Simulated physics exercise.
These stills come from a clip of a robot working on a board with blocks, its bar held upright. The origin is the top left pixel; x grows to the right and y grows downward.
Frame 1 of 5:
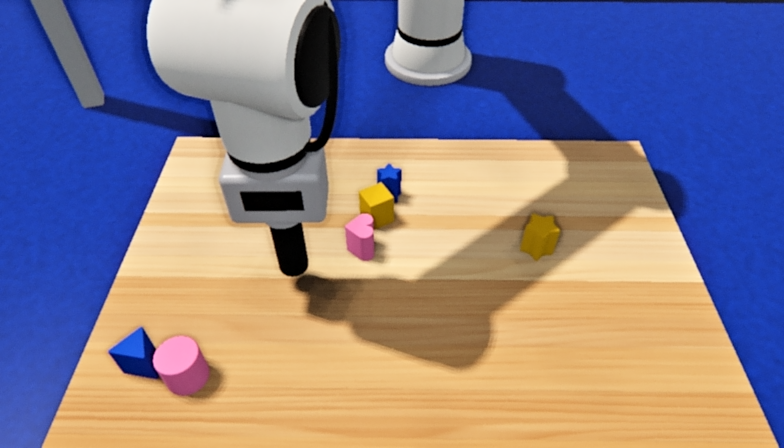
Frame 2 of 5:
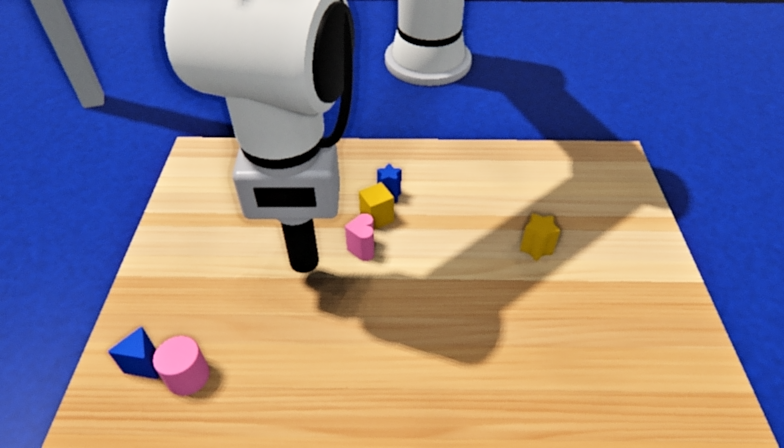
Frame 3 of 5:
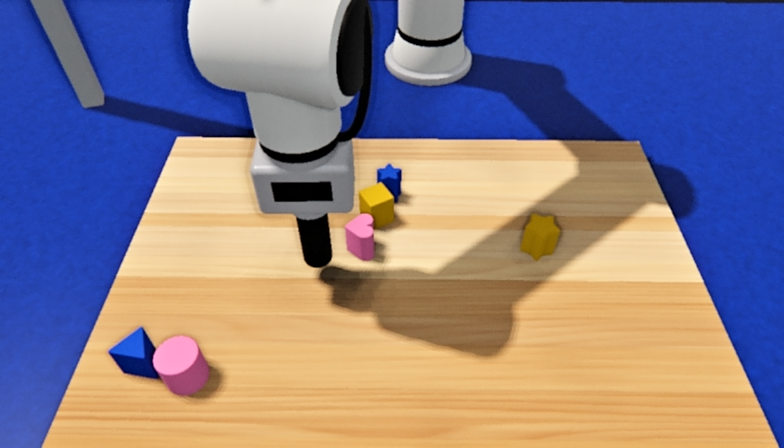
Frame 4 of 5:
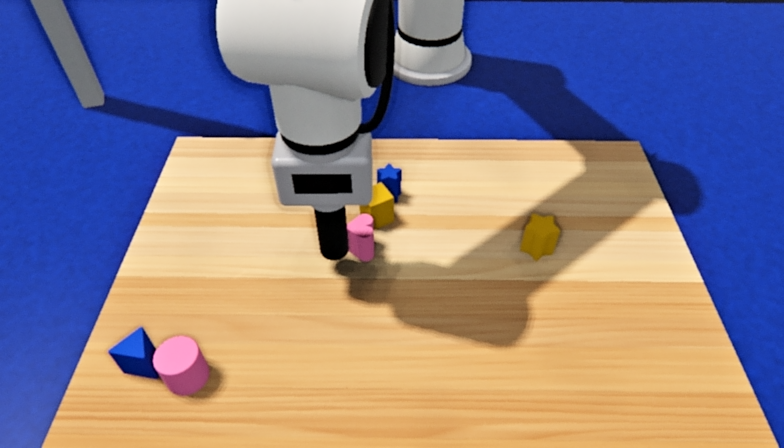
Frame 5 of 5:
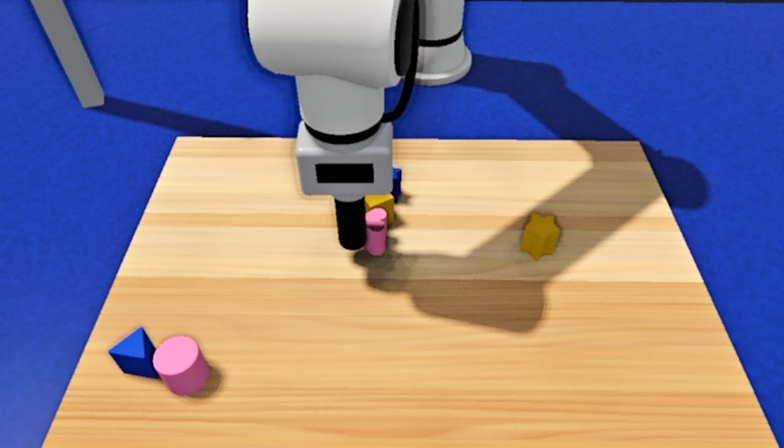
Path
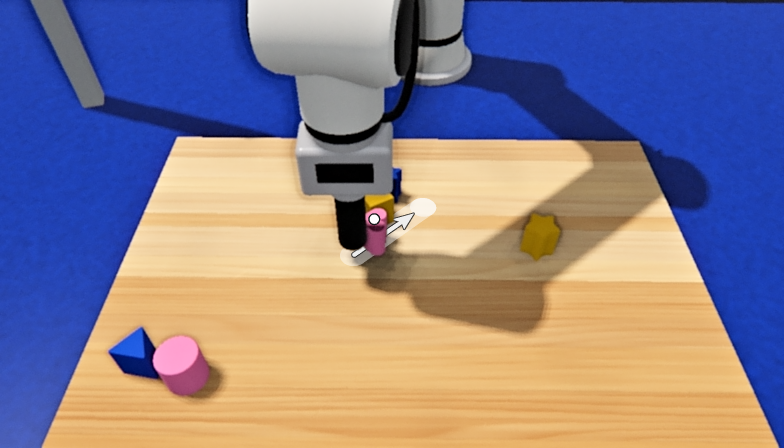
At the start, a robot arm holds a black bar over a wooden board, left of a pink heart-shaped block, a yellow block and a blue star. The bar moves right until it meets the pink block, then nudges it a little to the right, partly hiding the yellow and blue blocks.
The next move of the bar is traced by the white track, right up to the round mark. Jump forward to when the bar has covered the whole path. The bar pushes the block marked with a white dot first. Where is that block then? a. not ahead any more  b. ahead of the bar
Choice b: Ahead of the bar.
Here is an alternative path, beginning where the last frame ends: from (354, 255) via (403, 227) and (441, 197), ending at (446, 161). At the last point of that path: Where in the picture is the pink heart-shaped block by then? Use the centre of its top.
At (471, 167).
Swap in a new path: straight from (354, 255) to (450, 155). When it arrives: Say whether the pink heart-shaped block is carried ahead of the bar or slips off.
Lost on the way.
The drawn path runs from (354, 255) to (423, 207); the dot is on the pink heart-shaped block.
On the path given first. One third of the way, bar at (379, 224); pink heart-shaped block at (401, 205), turned 20° clockwise; yellow square at (377, 191).
Two thirds of the way, bar at (402, 208); pink heart-shaped block at (426, 191), turned 30° clockwise; yellow square at (379, 186), turned 15° anticlockwise; blue star at (390, 168), turned 15° clockwise.
At the end, bar at (424, 193); pink heart-shaped block at (449, 178), turned 40° clockwise; yellow square at (379, 186), turned 15° anticlockwise; blue star at (390, 168), turned 15° clockwise.
